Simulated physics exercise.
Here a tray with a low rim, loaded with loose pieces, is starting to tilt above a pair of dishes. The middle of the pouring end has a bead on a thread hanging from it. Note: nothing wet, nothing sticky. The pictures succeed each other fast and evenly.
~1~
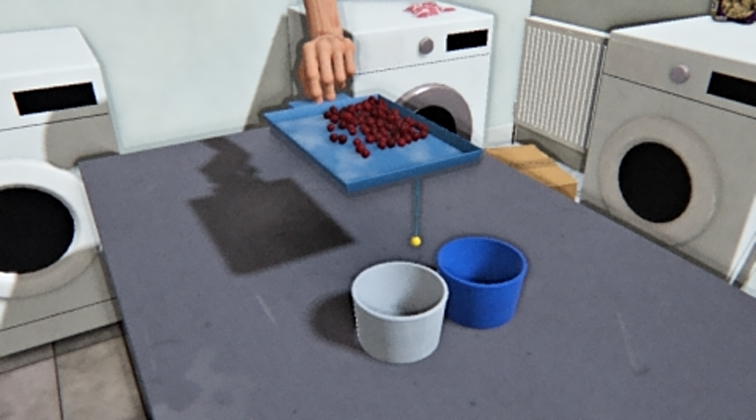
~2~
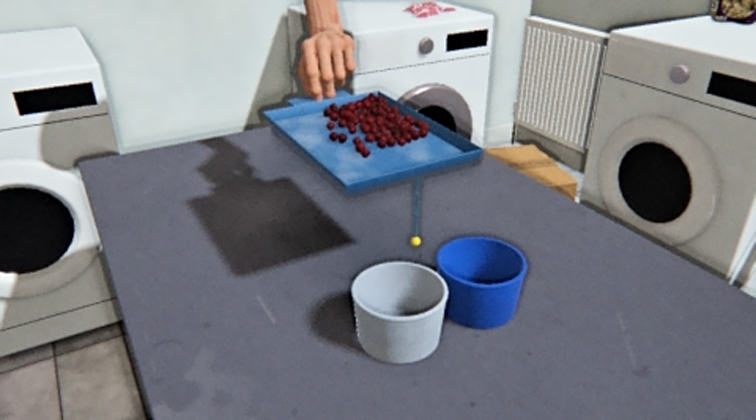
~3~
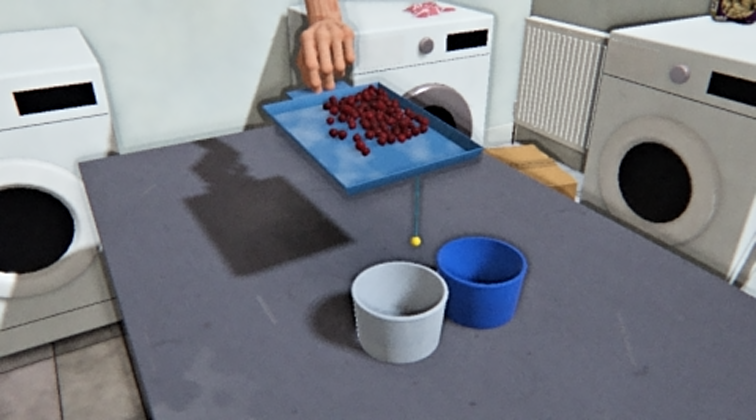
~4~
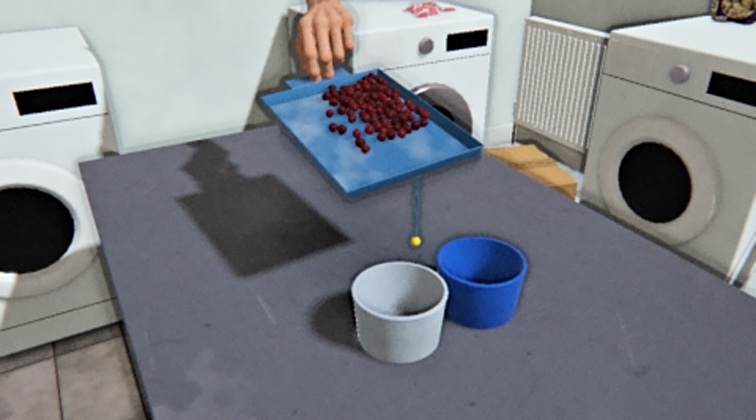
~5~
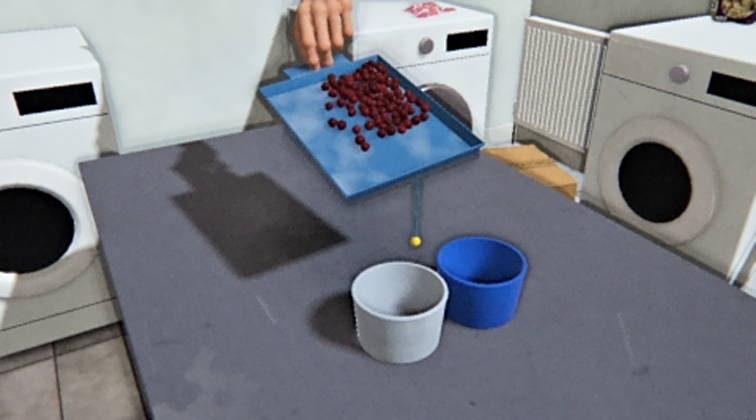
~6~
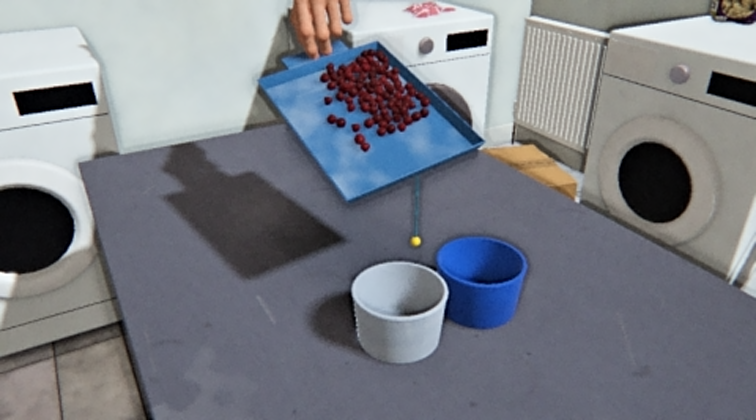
In a laundry room, a hand held a blue tray of dark red cherries above a gray dish and a blue one, then raised its back end, tilting it gradually toward the front left corner.
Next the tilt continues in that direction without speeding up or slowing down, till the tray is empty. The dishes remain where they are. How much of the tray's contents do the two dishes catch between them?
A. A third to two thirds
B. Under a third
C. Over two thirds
Answer: A.
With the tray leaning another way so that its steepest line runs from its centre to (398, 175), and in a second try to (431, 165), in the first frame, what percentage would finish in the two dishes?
80 % and 80 %.
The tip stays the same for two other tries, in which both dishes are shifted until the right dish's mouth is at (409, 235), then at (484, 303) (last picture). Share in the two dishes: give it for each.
Around 20 and then 0 per cent.
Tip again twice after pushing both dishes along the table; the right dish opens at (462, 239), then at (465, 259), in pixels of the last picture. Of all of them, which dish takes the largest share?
On the first try it would be the one on the left, and on the second the one on the left.
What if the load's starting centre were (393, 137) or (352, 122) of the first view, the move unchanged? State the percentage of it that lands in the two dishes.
That would be 40 per cent, and then 50 per cent.
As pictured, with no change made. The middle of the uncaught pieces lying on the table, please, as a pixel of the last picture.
Middle in the last view: Roughly (315, 356).
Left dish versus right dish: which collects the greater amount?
The winner: The left side.
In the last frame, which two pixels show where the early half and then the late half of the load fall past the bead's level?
(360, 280) first, (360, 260) later.
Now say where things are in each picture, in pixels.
The first frame shows corners of the pouring end (349, 180) and (476, 149), level; middle of the load (372, 122), dried cherries; left dish (424, 334); right dish (507, 301); bead on its thread (415, 241).
The second frame shows corners of the pouring end (349, 181) and (476, 148), level; middle of the load (372, 120).
The third frame shows corners of the pouring end (349, 183) and (477, 147), tipped barely, lowest at the left corner; middle of the load (372, 114).
The fourth frame shows corners of the pouring end (349, 187) and (477, 144), tipped a little, lowest at the left corner; middle of the load (372, 106).
The fifth frame shows corners of the pouring end (349, 191) and (477, 142), tipped a little, lowest at the left corner; middle of the load (372, 97).
The sixth frame shows corners of the pouring end (349, 194) and (478, 140), tipped clearly, lowest at the left corner; middle of the load (371, 90); left dish (424, 334); right dish (507, 301).
Just after the last frame, tray tipped steeply; roughly half on the tray; roughly a quarter in the left dish; roughly a quarter outside both; roughly a quarter in the air.
A moment on, tray tipped past a quarter turn; roughly half in the left dish; roughly half outside both; just a few in the air.
Further on, tray tipped past a quarter turn; roughly half in the left dish; roughly half outside both.
When it is over, tray tipped past a quarter turn; roughly half in the left dish; not one in the right dish; roughly half outside both.
